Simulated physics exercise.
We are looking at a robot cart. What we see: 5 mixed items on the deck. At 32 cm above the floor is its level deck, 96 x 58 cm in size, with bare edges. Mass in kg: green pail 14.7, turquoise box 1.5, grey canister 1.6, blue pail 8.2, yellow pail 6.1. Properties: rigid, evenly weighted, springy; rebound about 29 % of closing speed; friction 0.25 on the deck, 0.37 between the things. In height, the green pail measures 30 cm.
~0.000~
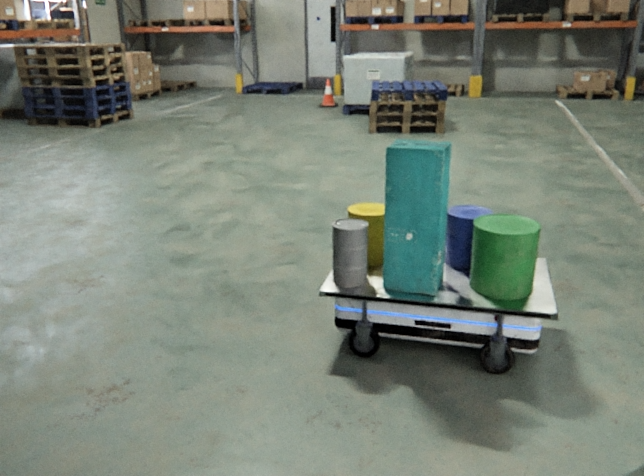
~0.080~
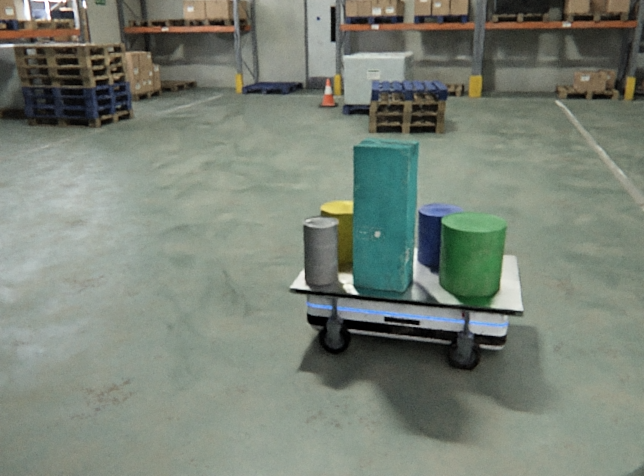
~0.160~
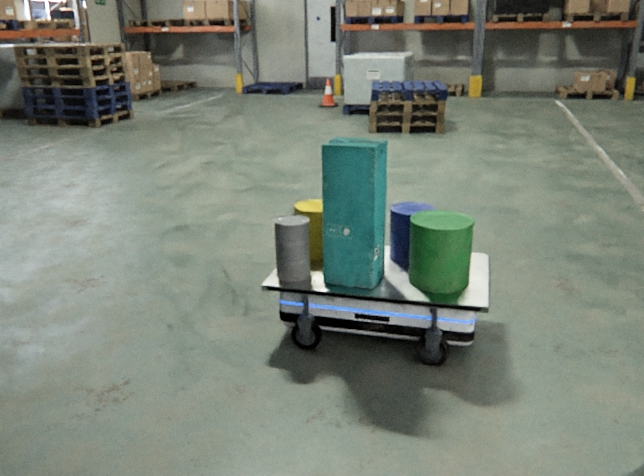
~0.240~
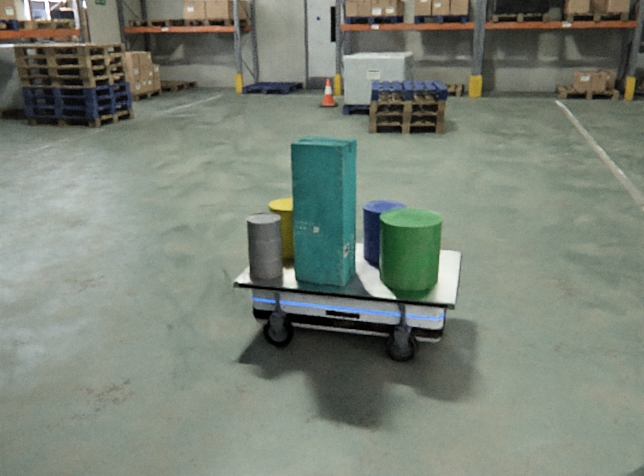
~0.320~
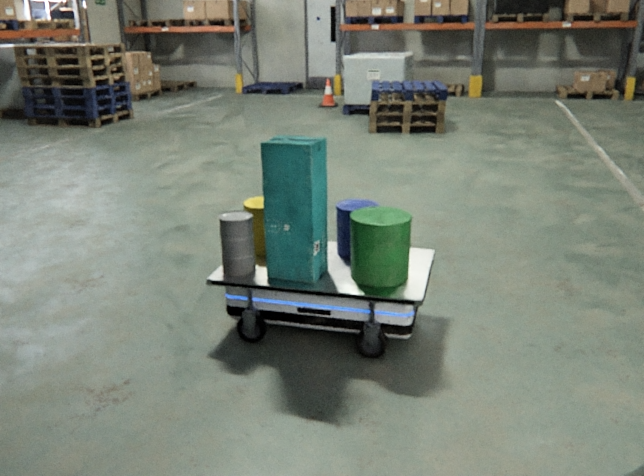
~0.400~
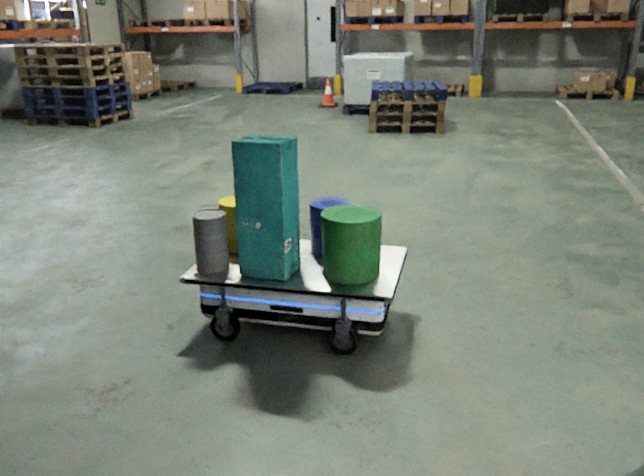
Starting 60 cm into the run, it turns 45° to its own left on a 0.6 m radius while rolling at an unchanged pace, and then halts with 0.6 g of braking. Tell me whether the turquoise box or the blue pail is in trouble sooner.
Sooner in trouble is the latter of the two.
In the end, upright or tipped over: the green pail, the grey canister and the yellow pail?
Final state - green pail: Remains on its base; grey canister: Goes over; yellow pail: Goes over.
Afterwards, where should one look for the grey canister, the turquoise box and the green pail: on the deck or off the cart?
Afterwards, the grey canister leaves its support, the turquoise box stays on its support, and the green pail stays on its support.
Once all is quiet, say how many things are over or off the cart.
All told, 3.
After 0.70 s, 119 cm covered, turned 40°; grey canister, blue pail and yellow pail now off the cart; turquoise box slid 30 cm near (160, 209); green pail slid 6 cm.
After 1.00 s, 159 cm covered, turned 45°; turquoise box slid 39 cm near (48, 223); green pail slid 13 cm.
After 1.30 s, 162 cm covered, turned 45°, stopped; turquoise box slid 50 cm; green pail slid 29 cm.
By the end (2.4 s), off the cart, grey canister, blue pail and yellow pail; not toppled but over 10 cm from the start, green pail and turquoise box. Turquoise box was never lost; blue pail went at 0.68 s.
